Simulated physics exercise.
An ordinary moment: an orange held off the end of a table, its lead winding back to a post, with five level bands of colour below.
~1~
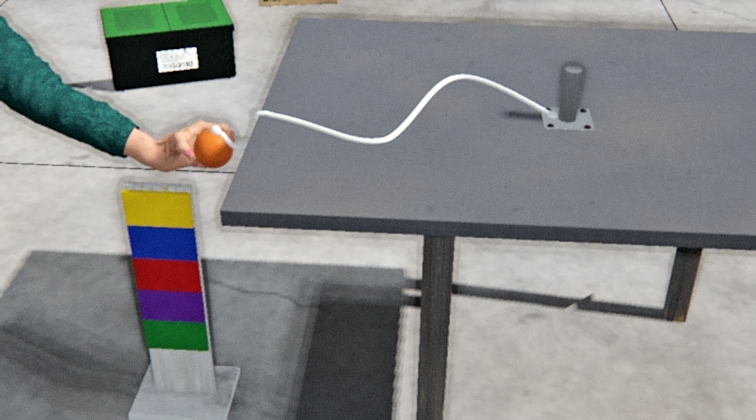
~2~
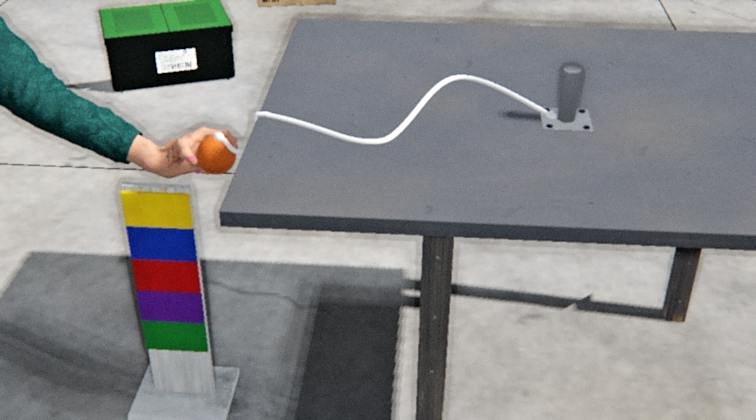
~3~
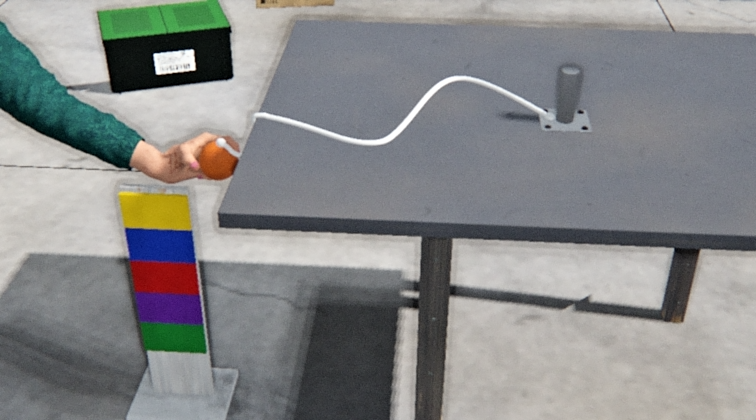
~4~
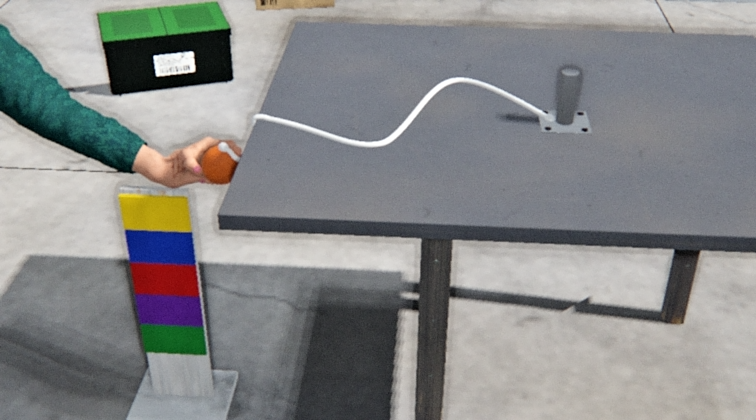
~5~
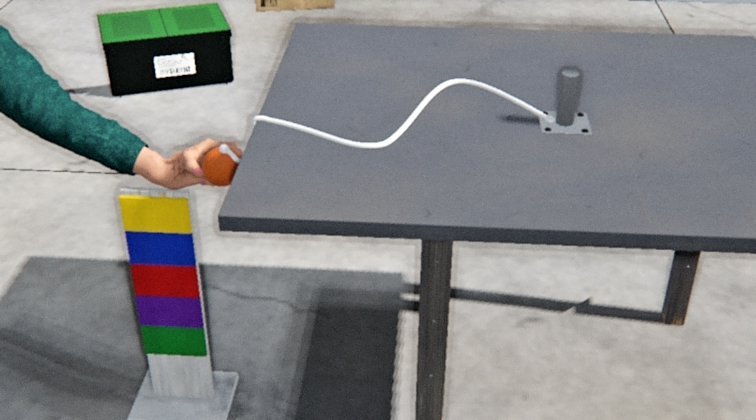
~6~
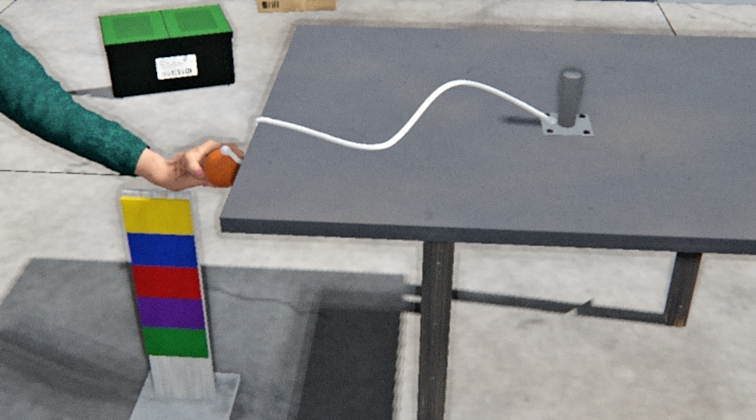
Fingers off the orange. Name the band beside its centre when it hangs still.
The purple one.
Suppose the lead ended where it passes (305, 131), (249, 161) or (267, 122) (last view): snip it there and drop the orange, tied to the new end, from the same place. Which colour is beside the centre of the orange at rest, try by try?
In that order: Yellow; red; blue.
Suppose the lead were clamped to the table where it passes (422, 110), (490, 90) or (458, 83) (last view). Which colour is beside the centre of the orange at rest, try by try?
In that order: Blue; red; red.
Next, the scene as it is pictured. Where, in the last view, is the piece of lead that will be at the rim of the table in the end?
At (390, 143), roughly.
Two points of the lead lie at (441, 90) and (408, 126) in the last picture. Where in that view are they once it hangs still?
Near (393, 113) and (301, 107).
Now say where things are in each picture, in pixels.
In the first picture, orange (214, 149); yellow (157, 211); blue (162, 244); red (167, 277); purple (171, 307); green (176, 337).
In the second picture, orange (217, 155); lead through (519, 98) (448, 80) (413, 115) (351, 140) (271, 116).
In the third picture, orange (219, 161).
In the fourth picture, orange (221, 165); lead through (517, 101) (446, 83) (411, 118) (349, 143) (269, 119).
In the fifth picture, orange (222, 167).
In the sixth picture, orange (224, 169); lead through (519, 104) (448, 86) (413, 121) (351, 145) (271, 122).
Soon after, orange near (255, 299); level with red.
Then, orange near (297, 292); level with purple.
Further on, orange near (273, 307); level with purple.
At rest, orange near (280, 306); level with purple. The lead holds its middle at purple.
